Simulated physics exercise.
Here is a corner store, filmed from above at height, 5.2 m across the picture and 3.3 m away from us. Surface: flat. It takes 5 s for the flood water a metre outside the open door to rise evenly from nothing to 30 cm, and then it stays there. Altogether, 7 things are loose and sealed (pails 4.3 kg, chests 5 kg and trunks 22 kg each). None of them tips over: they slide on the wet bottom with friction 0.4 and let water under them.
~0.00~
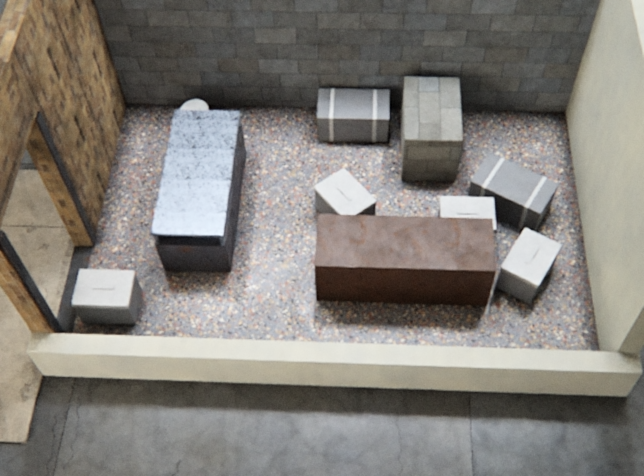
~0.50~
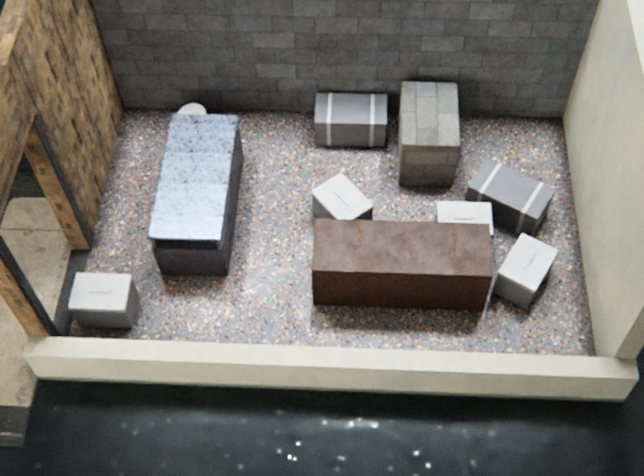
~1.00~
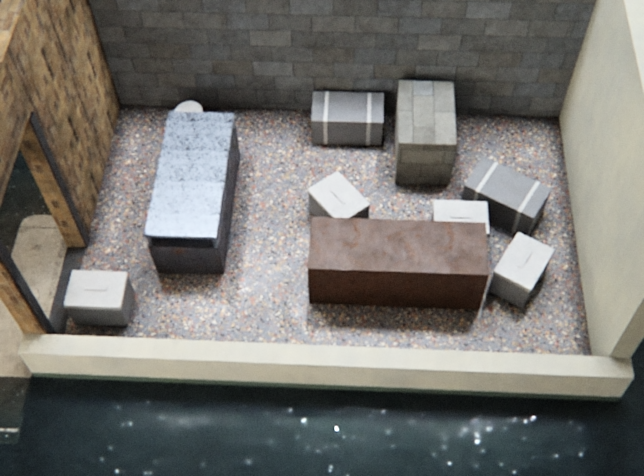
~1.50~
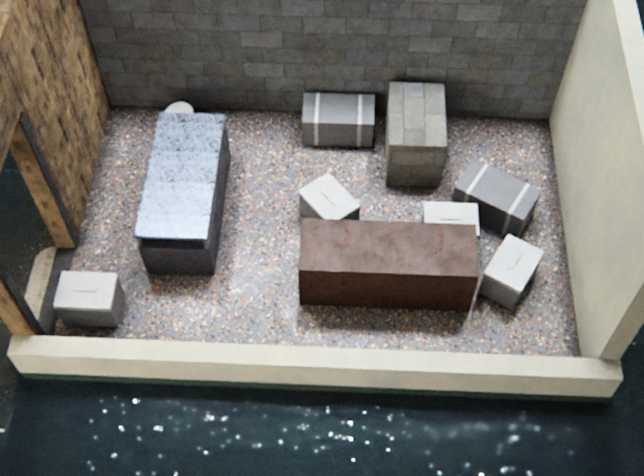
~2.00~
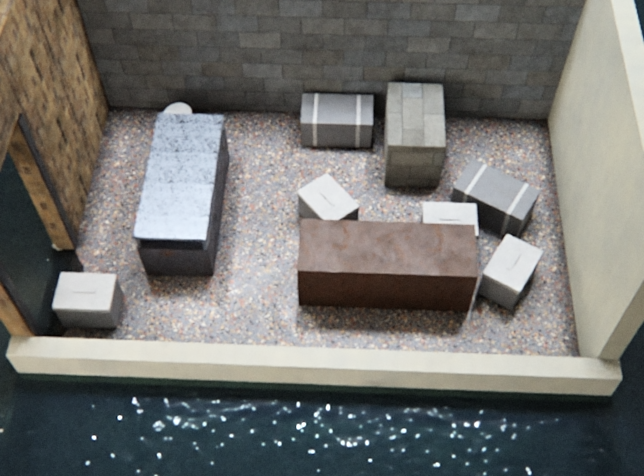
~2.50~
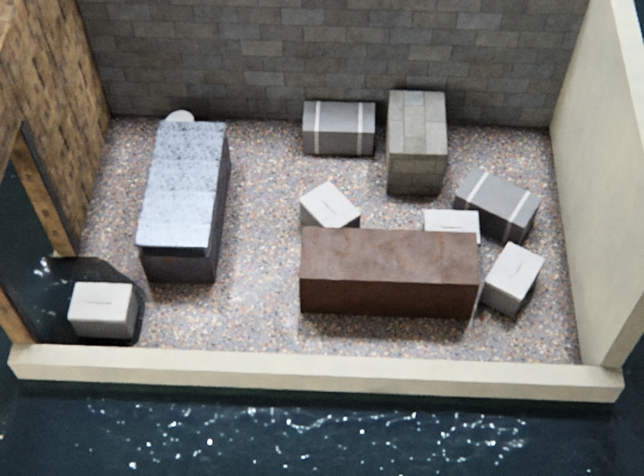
In the video, seen from above, dark water spreads around a walled room holding pale boxes, banded trunks and large blocks, then enters through the opening at left, where the nearby pale box shifts slightly right.
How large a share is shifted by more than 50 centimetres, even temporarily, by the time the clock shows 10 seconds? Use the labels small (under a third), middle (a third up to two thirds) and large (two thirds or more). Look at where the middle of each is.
Large.
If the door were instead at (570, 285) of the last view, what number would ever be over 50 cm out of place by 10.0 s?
Then it comes to 6.
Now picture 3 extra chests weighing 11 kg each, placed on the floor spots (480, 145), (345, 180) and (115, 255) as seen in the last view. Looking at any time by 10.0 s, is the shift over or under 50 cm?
Note, in order of listing: Stays below the threshold, stays below the threshold, crosses the threshold.
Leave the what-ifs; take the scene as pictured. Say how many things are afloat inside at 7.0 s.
Tally: 1 of them.
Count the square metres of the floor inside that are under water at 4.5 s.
My estimate is roughly 5.0 m2.
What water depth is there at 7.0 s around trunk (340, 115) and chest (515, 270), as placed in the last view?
Some 4 cm at the first, some 2 cm at the second.
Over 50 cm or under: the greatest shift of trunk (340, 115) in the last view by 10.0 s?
Within.
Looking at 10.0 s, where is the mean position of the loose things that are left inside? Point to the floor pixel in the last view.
At about (393, 191).
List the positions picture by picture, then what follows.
In the first picture, a chest at (103, 287), on the bottom; a pail at (194, 110) rests on the ground; 0.0 m2 under water; 0 of 7 have shifted.
In the second picture, a chest at (100, 291), on the bottom; a pail at (192, 114), on the bottom; 0.0 m2 under water; 0 of 7 have shifted.
In the third picture, a chest at (96, 289) rests on the ground; a pail at (188, 112), on the bottom; 0.0 m2 under water; 0 of 7 have shifted.
In the fourth picture, a chest at (86, 290) rests on the ground; a pail at (179, 113), on the bottom; 0.0 m2 under water; 0 of 7 have shifted.
In the fifth picture, a chest at (84, 291) rests on the ground; a pail at (178, 113), on the bottom; water covers 0.1 m2; 0 of 7 have shifted.
In the sixth picture, a chest at (100, 301), on the bottom, 15 cm from its start; a pail at (180, 121), on the bottom; 0.6 m2 under water; 1 of 7 have shifted.
After 3.5 s 1 of 7 are over 50 cm from their spots; 0 afloat.
After 4.5 s 1 of 7 are over 50 cm from their spots; 1 afloat.
After 7.0 s 1 of 7 are over 50 cm from their spots; 1 afloat.
After 10.0 s 5 of 7 are over 50 cm from their spots, and 5 have been at some point; 7 afloat.
